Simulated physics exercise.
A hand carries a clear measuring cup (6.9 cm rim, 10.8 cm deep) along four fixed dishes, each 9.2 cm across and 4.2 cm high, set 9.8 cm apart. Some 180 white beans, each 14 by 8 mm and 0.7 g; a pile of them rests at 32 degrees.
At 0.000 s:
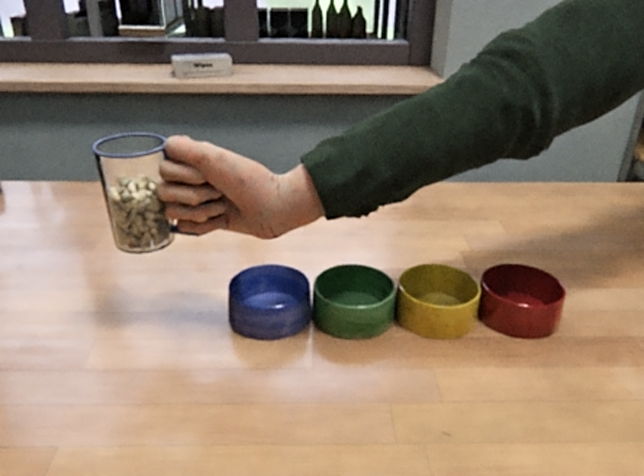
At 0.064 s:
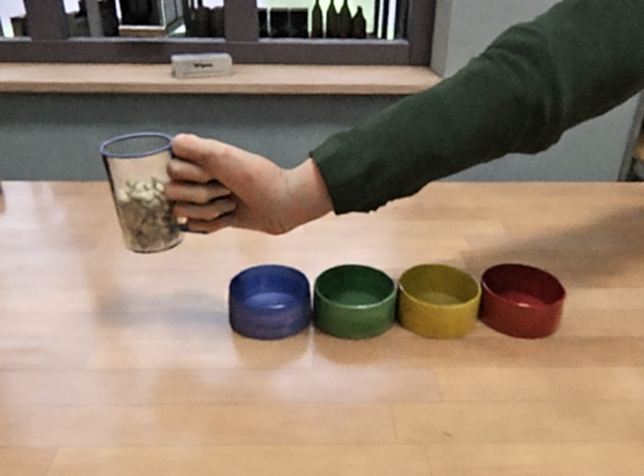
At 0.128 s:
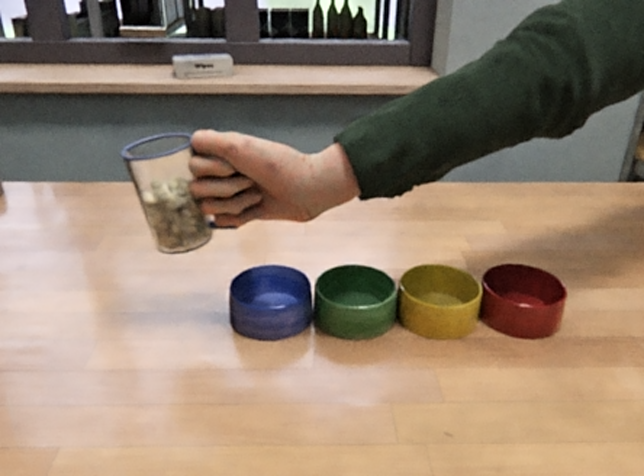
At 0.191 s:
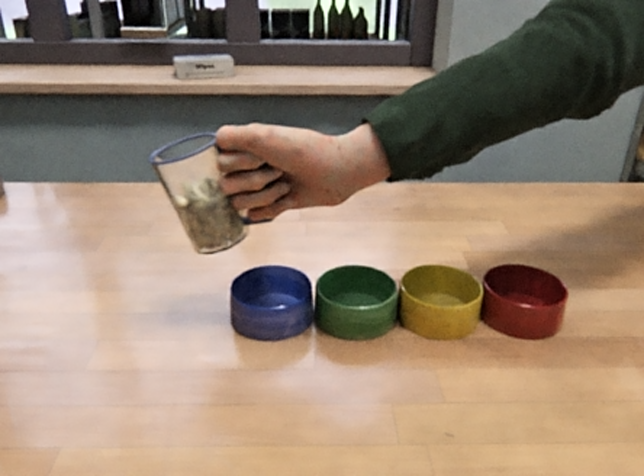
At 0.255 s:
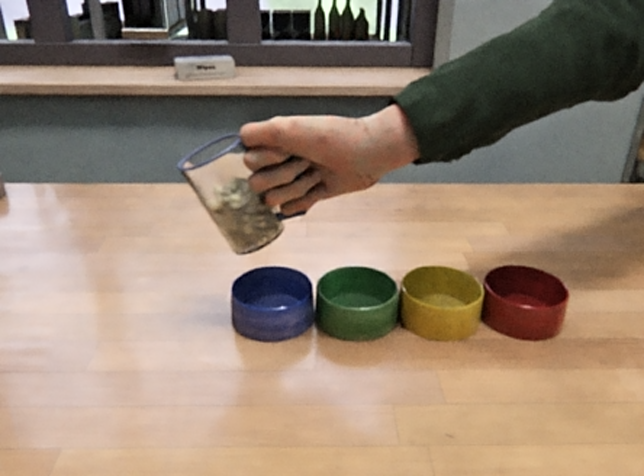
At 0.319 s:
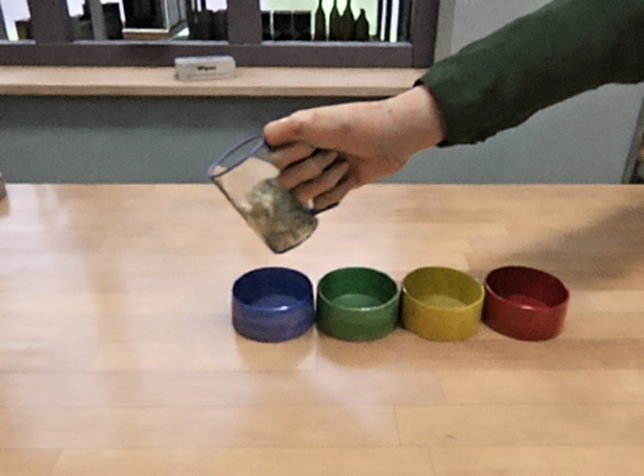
At first, a hand in a dark green sleeve holds a clear cup partly filled with pale beans upright, left of a row of blue, green, yellow and red dishes on a wooden table. The hand then carries the cup rightward, steadily tilting it to the left, until it is slanted above the blue dish.
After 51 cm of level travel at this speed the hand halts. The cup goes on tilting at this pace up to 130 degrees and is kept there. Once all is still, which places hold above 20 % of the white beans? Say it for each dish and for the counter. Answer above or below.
Red dish: Above; blue dish: Below; green dish: Below; yellow dish: Below; on the counter: Below.
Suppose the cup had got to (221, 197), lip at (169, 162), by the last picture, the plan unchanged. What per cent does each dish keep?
Red 100; blue 0; green 0; yellow 0.
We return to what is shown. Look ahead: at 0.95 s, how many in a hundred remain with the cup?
Some 100 per cent of the load.
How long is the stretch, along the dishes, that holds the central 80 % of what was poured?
About 6 cm.
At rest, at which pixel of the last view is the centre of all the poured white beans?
At about (524, 302).
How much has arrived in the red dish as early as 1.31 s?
Near 60 per cent so far.
Then, at 0.70 s, tilt 80 degrees; cup holds 100 %.
After 0.95 s, tilt 111 degrees; cup holds 100 %.
Then, at 1.31 s, tilt 130 degrees; cup holds 30 %, red 60 %.
In the end, at 1.9 s, red 90 %, blue 0 %, green 0 %, yellow 0 %, counter 5 %.
